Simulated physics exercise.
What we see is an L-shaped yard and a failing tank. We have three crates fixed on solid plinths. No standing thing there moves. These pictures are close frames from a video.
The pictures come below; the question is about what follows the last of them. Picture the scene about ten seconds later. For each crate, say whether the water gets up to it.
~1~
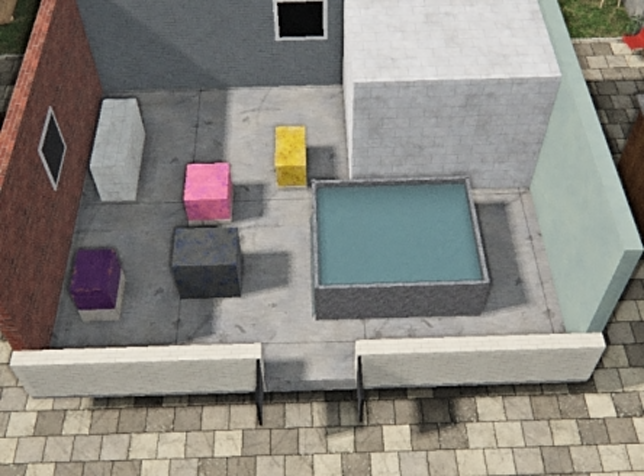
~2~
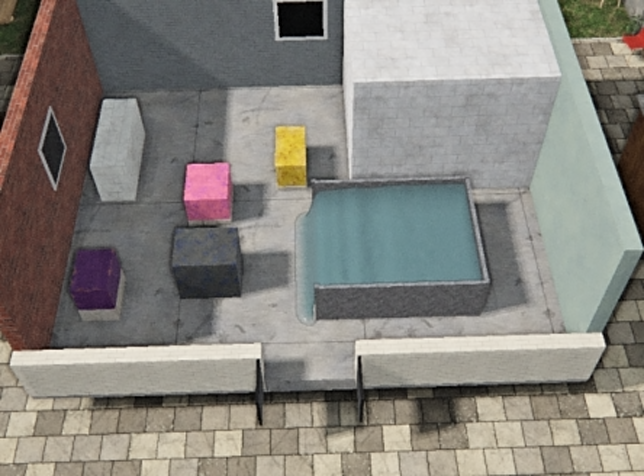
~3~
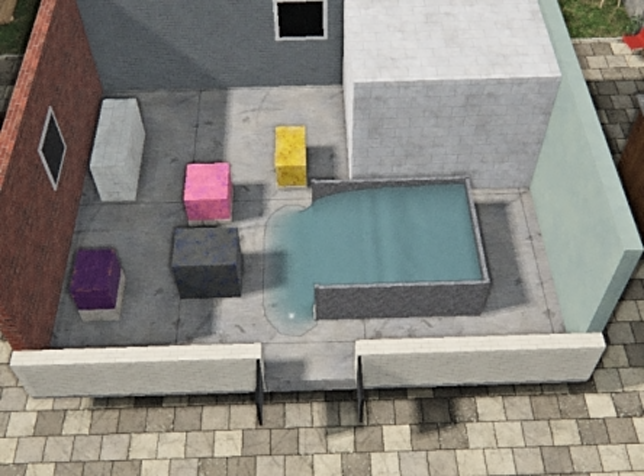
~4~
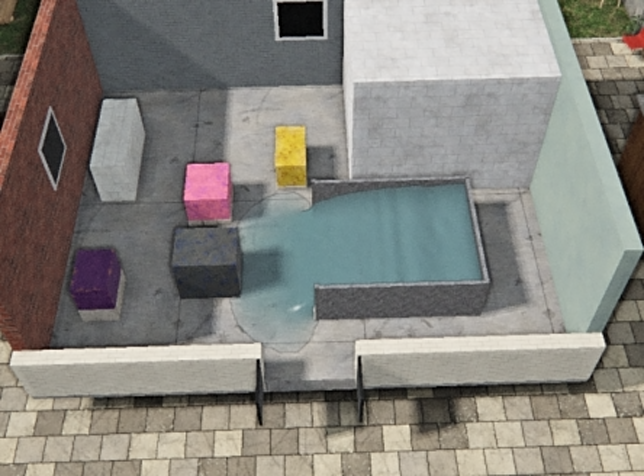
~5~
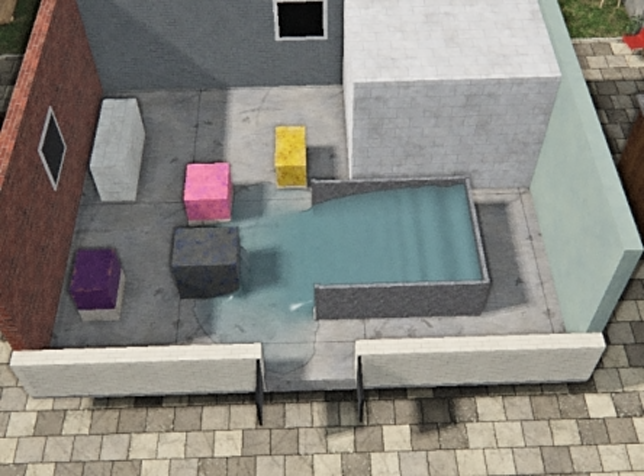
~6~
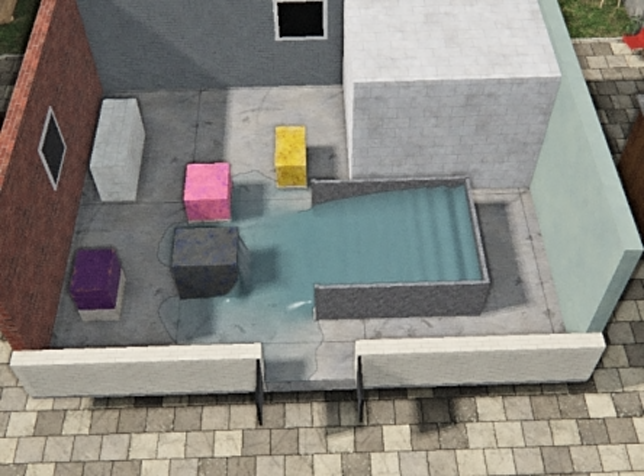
Yellow crate: Yes; purple crate: Yes; pink crate: Yes.
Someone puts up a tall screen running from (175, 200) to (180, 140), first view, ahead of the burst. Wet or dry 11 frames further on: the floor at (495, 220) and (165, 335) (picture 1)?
In order, I'd call them bare and inundated.
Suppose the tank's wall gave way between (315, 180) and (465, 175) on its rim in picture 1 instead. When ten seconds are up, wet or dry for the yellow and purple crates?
Observed: Yellow is doused; purple stays clear.
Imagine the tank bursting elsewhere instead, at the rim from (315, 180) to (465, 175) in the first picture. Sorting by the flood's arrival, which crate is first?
The yellow-painted one.
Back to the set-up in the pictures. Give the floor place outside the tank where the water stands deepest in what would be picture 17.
Deepest spot: Near (57, 314).
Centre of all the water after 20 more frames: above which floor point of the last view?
Near (226, 243) in the last view.
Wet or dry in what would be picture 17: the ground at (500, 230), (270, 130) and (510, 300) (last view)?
Point one left clear, point two sodden, point three left clear.
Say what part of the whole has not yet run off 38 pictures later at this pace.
94 percent or thereabouts.
A moment on, water covers 40 % of the floor; the yellow crate water round its plinth, the purple crate water round its plinth, the pink crate water round its plinth.
Next, water covers 60 % of the floor; the yellow crate water round its plinth, the purple crate water round its plinth, the pink crate water round its plinth.
Then, water covers 70 % of the floor; the yellow crate water round its plinth, the purple crate water round its plinth, the pink crate water round its plinth.
Later, water covers 85 % of the floor; the yellow crate water round its plinth, the purple crate water round its plinth, the pink crate water round its plinth.
In the end, water covers 95 % of the floor; the yellow crate was topped, the purple crate was topped, the pink crate was topped.
